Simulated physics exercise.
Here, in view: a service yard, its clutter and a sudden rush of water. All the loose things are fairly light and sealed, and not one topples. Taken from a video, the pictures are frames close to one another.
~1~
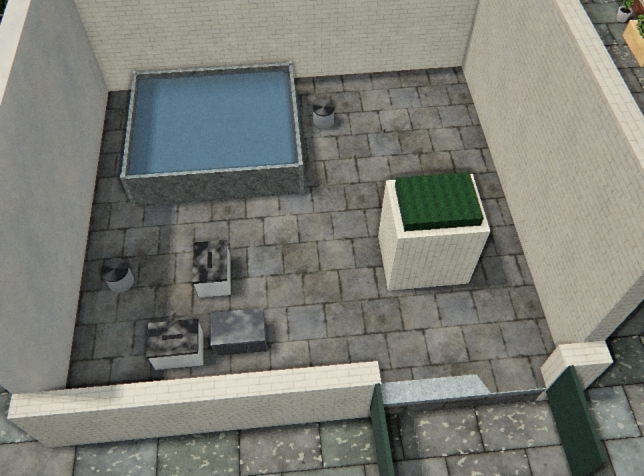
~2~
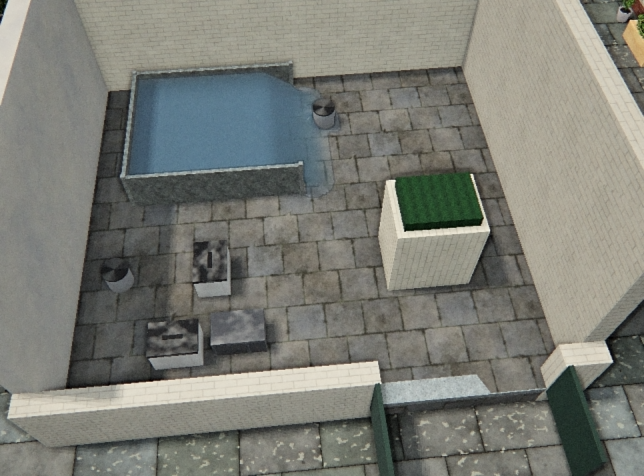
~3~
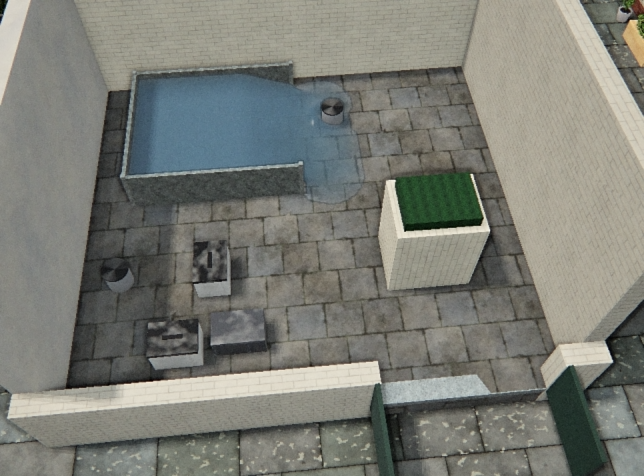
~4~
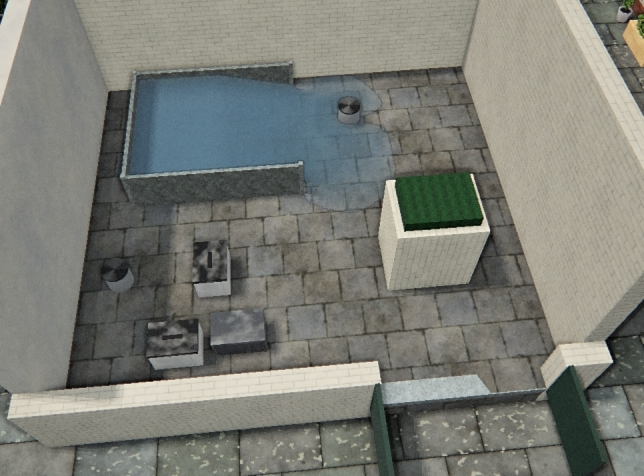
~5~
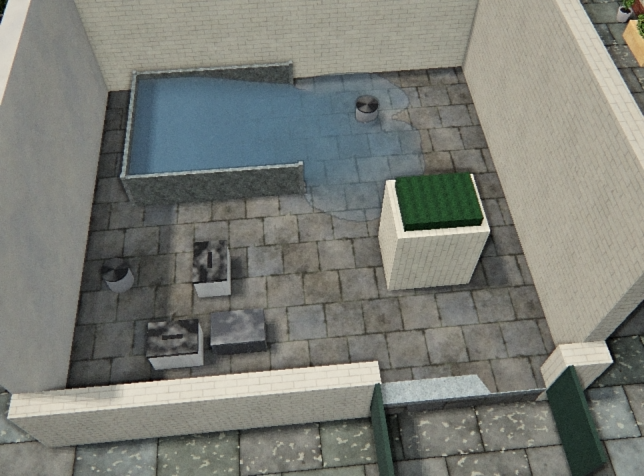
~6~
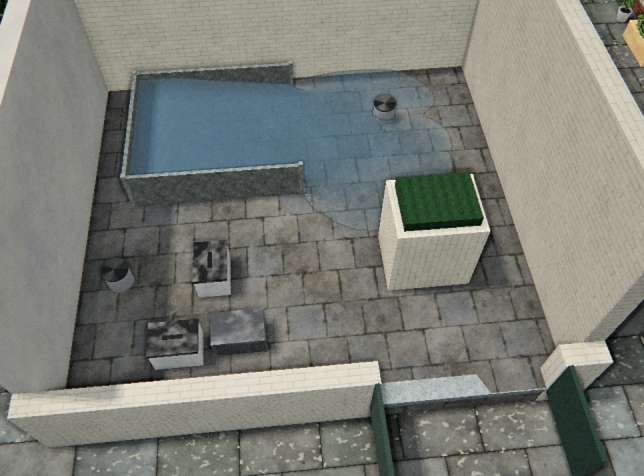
To begin with, a raised pool of blue water sits in a walled, paved yard with small pails, gray blocks and a green-topped planter. Then water rushes out through the pool's right side and spreads across the paving, pushing the nearby pail steadily rightward while the other objects stay still.
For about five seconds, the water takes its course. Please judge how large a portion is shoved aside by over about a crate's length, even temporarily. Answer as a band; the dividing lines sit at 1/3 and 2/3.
Less than 1/3.
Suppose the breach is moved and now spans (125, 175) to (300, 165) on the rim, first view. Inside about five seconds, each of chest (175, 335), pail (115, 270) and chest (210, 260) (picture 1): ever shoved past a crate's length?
Working through them in order, the first gets shoved clear, the second gets shoved clear and the last gets shoved clear.
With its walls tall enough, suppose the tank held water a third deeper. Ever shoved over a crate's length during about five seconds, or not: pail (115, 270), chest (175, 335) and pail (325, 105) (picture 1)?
The first stayed below the mark, the next stayed below the mark, and the last passed the mark.
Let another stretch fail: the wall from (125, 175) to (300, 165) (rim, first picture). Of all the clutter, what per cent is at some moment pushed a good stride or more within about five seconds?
That works out to about 80 per cent of them.
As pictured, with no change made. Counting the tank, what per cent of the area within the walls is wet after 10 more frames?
I'd say around 50 in a hundred.
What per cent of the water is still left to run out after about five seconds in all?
Close to 88 per cent.
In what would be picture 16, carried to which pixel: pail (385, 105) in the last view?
Approximately at pixel (462, 98).
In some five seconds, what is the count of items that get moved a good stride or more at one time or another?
I count 1 of them.
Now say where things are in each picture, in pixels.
In the first picture, a pail at (324, 107) rests on the ground; a crate at (238, 326) rests on the ground; 0 of 5 have shifted.
In the second picture, a pail at (324, 107) rests on the ground; a crate at (238, 326) rests on the ground; 0 of 5 have shifted.
In the third picture, a pail at (333, 106), on the bottom, close to its start; a crate at (238, 326) rests on the ground; 1 of 5 have shifted.
In the fourth picture, a pail at (349, 105), on the bottom, a stride from its start; a crate at (238, 326), on the bottom; 1 of 5 have shifted.
In the fifth picture, a pail at (367, 104), on the bottom, a stride from its start; a crate at (238, 326) rests on the ground; 1 of 5 have shifted.
In the sixth picture, a pail at (385, 103), on the bottom, a stride from its start; a crate at (238, 326), on the bottom; 1 of 5 have shifted.
A moment on, 1 of 5 are well off their spots; 0 afloat.
Next, 1 of 5 are well off their spots; 1 afloat.
Later, 1 of 5 are well off their spots; 1 afloat.
In the end, 1 of 5 are well off their spots, and 1 have been at some point; 1 afloat.
